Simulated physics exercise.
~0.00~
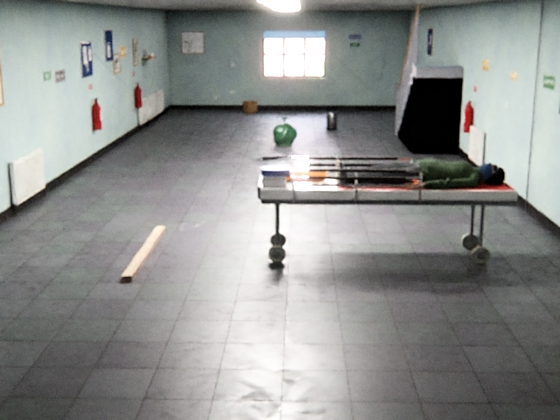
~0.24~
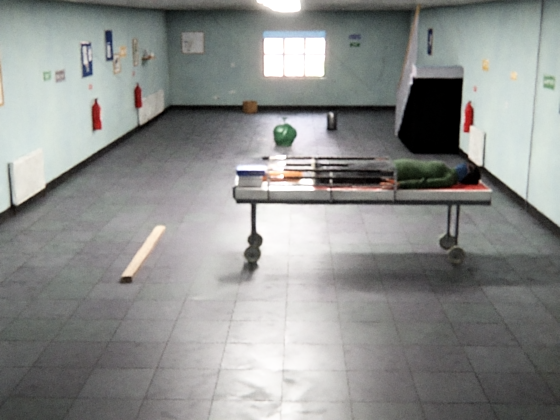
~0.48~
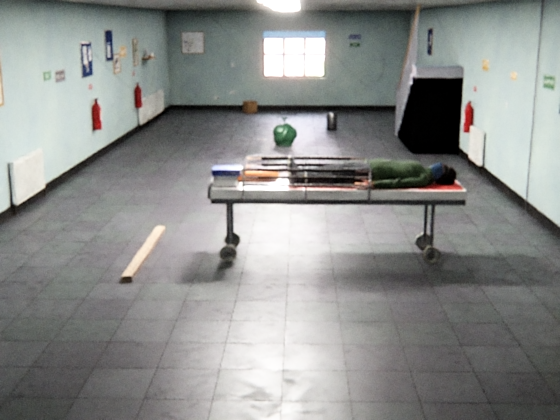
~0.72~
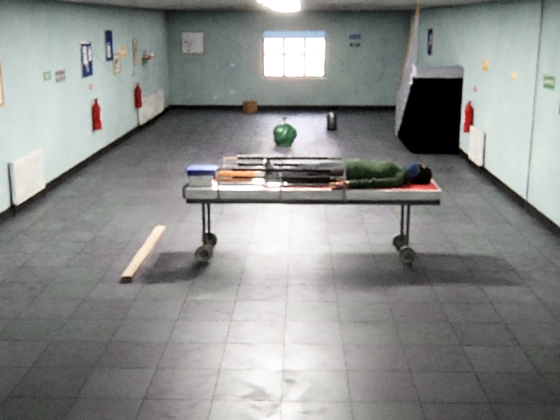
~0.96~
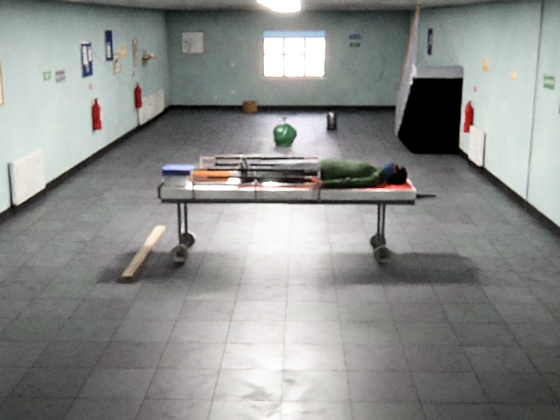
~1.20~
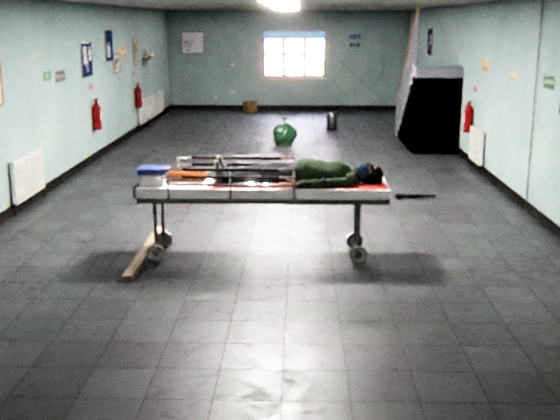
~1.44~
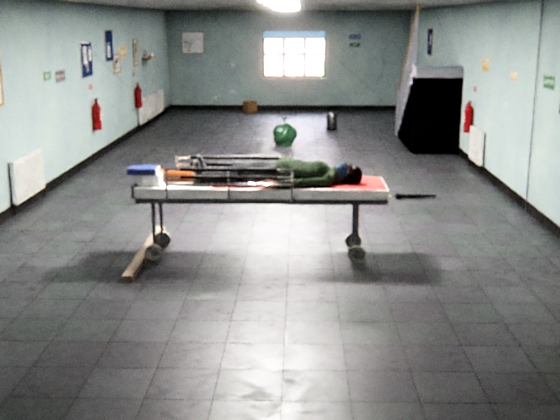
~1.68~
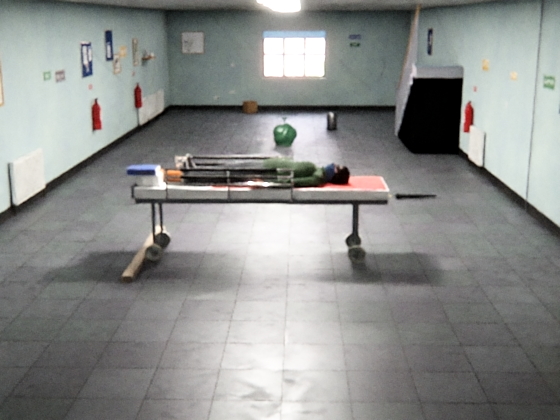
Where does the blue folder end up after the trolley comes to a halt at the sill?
The blue folder stays on the trolley, resting near its left end.
